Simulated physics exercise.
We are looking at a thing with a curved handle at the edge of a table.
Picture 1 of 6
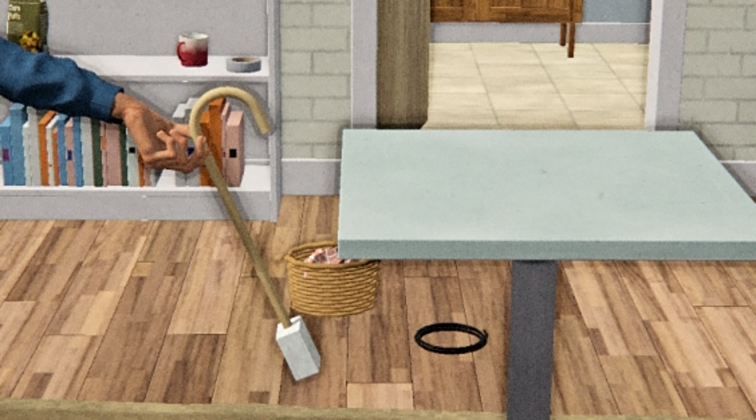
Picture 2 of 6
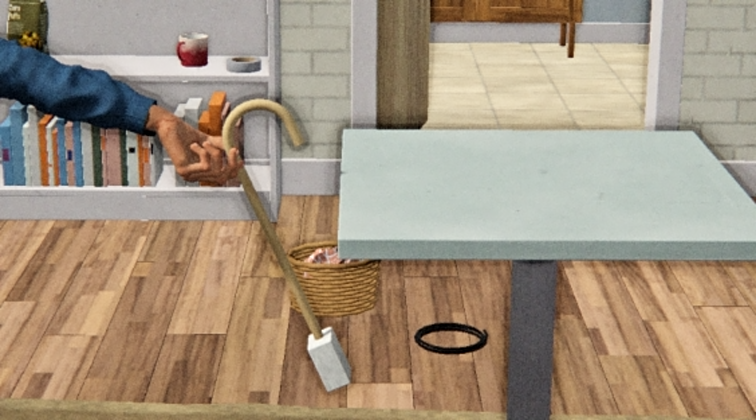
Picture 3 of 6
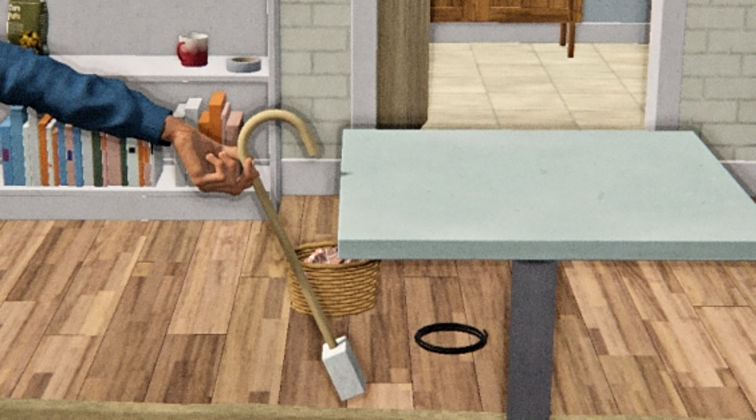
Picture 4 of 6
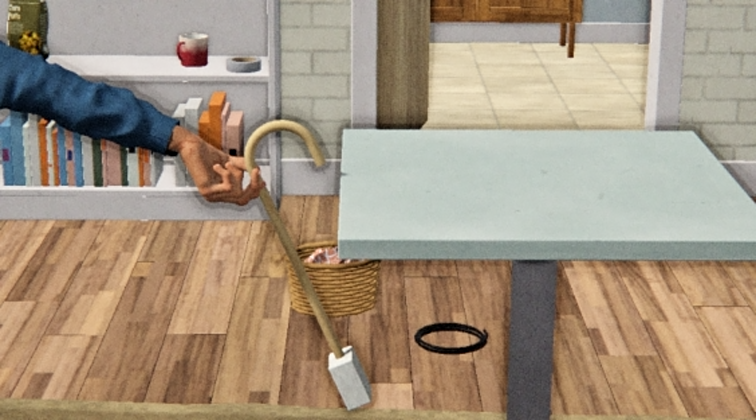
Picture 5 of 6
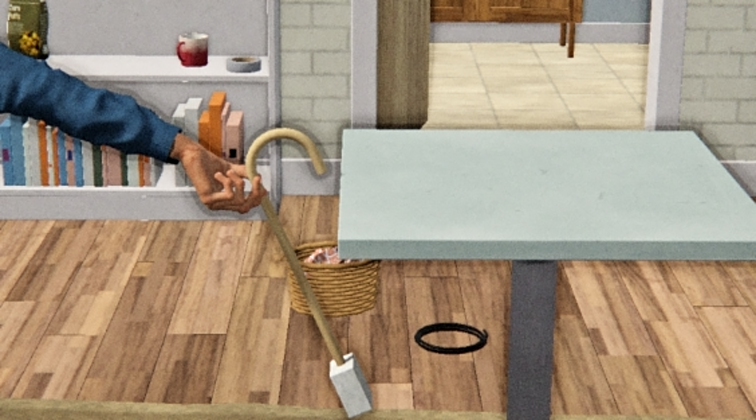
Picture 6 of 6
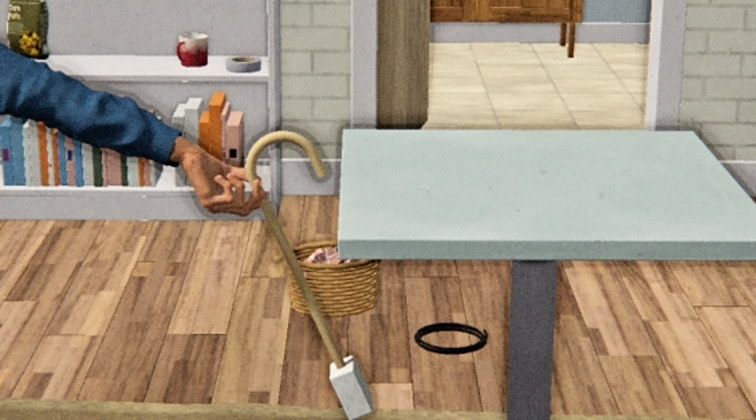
A hand moves a curved-handled stick with a white end rightward beside a table, then holds it still.
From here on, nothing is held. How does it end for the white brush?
It comes off.
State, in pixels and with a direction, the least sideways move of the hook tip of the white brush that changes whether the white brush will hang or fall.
Right, 20 pixels.
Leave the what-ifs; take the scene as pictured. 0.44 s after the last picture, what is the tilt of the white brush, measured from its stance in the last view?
I reckon it's near 20°.
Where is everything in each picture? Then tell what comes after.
The first picture shows still on the way; white brush (273, 228); table (538, 187).
The second picture shows still on the way; white brush (305, 240); table (538, 187).
The third picture shows still on the way; white brush (320, 250); table (538, 187).
The fourth picture shows still on the way; white brush (327, 260); table (538, 187).
The fifth picture shows still on the way; white brush (327, 268); table (538, 187).
The sixth picture shows in place, still held; white brush (327, 270); table (538, 187).
Then, 0.44 s later than the last frame, white brush fallen.
When it is over, the white brush slips off.
